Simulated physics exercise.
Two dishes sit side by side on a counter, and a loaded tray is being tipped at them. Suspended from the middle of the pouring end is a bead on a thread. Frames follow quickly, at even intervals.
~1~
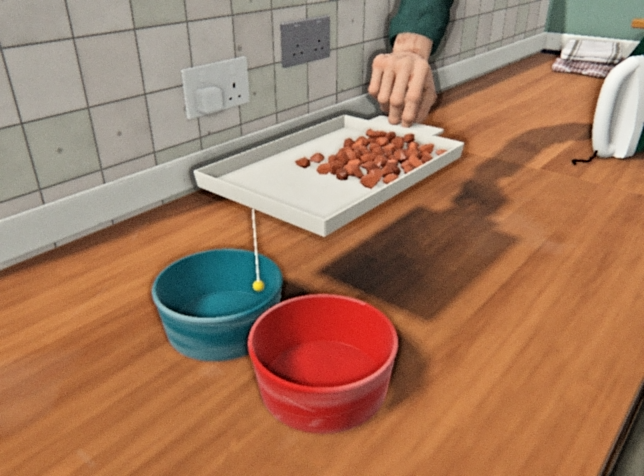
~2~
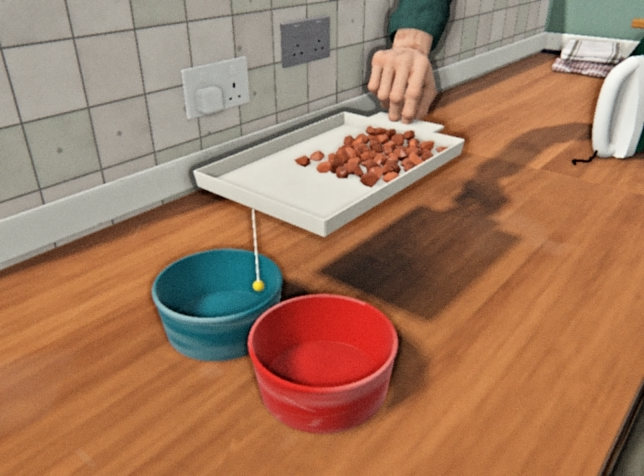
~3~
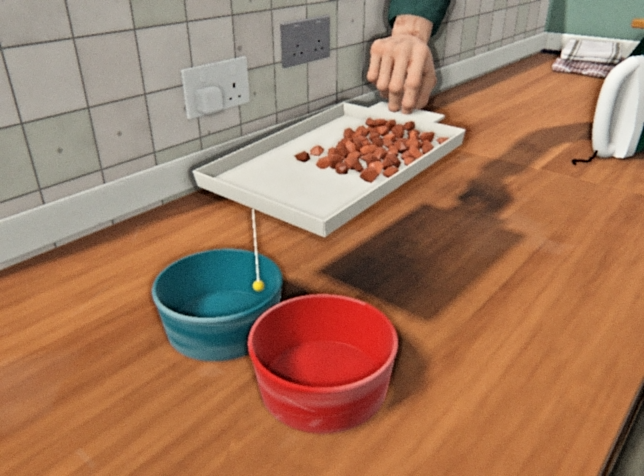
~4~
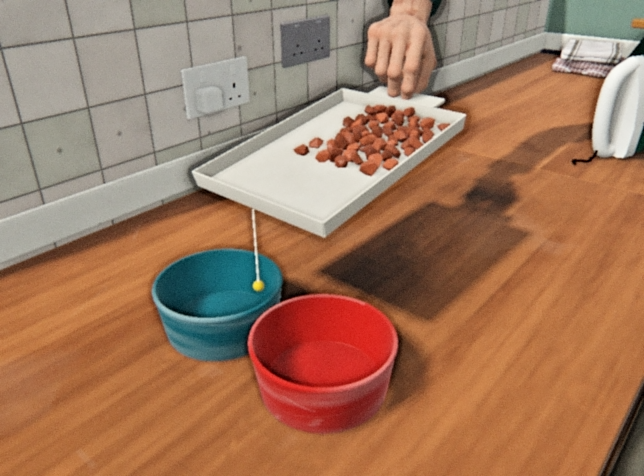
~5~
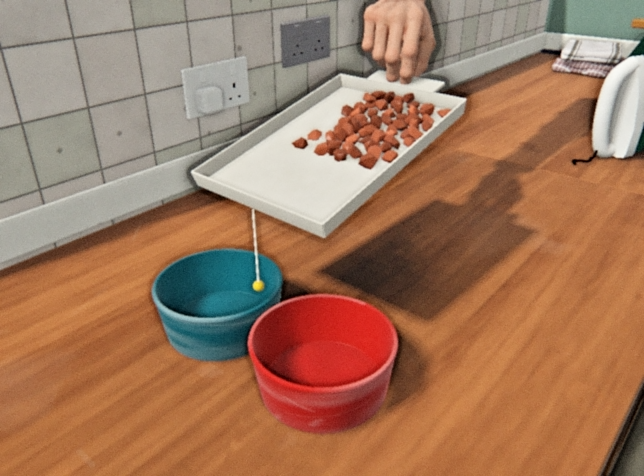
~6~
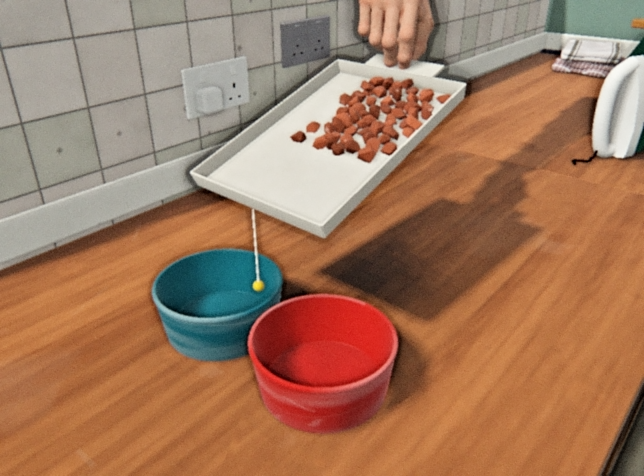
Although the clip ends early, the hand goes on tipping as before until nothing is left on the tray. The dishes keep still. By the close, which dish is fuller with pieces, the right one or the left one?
The right one.
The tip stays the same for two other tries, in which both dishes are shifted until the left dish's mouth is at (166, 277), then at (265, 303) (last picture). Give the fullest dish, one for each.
Try 1 - the dish at right, try 2 - the dish at left.
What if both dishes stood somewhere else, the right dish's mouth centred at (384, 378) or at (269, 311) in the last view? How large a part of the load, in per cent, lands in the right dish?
About 0 per cent, then about 60 per cent.
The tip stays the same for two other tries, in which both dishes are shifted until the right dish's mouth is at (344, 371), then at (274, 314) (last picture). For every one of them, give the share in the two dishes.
About 80 % and 70 %.
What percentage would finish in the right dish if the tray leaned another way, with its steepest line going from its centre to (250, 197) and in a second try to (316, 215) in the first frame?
Somewhere close to 10 % the first time, 90 % the second.
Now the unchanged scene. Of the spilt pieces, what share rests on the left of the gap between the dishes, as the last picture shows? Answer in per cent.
Around 100 %.
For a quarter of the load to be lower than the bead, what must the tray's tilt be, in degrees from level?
Tilt: Around 75 degrees.
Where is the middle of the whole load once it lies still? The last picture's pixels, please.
Around (250, 376), give or take.
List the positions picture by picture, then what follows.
In the first frame, corners of the pouring end (197, 171) and (324, 219), level; middle of the load (378, 153), bits of crushed brick; left dish (170, 329); right dish (274, 396); bead on its thread (259, 286).
In the second frame, corners of the pouring end (197, 171) and (324, 219), level; middle of the load (378, 151).
In the third frame, corners of the pouring end (196, 171) and (324, 220), tipped barely, level across its low end; middle of the load (378, 144).
In the fourth frame, corners of the pouring end (195, 171) and (323, 221), tipped a little, level across its low end; middle of the load (378, 133).
In the fifth frame, corners of the pouring end (194, 171) and (322, 222), tipped a little, level across its low end; middle of the load (377, 122).
In the sixth frame, corners of the pouring end (193, 172) and (321, 223), tipped clearly, level across its low end; middle of the load (375, 111); left dish (170, 329); right dish (274, 396).
Just after the last frame, tray tipped steeply; almost all on the tray; about a tenth in the air.
A moment on, tray tipped past a quarter turn; roughly a third on the tray; roughly a quarter in the right dish; about a tenth in the left dish; roughly a third outside both; about a tenth in the air.
Further on, tray tipped past a quarter turn; roughly a third in the right dish; roughly a quarter in the left dish; roughly half outside both.
When it is over, tray tipped past a quarter turn; roughly a third in the right dish; roughly a quarter in the left dish; roughly half outside both.
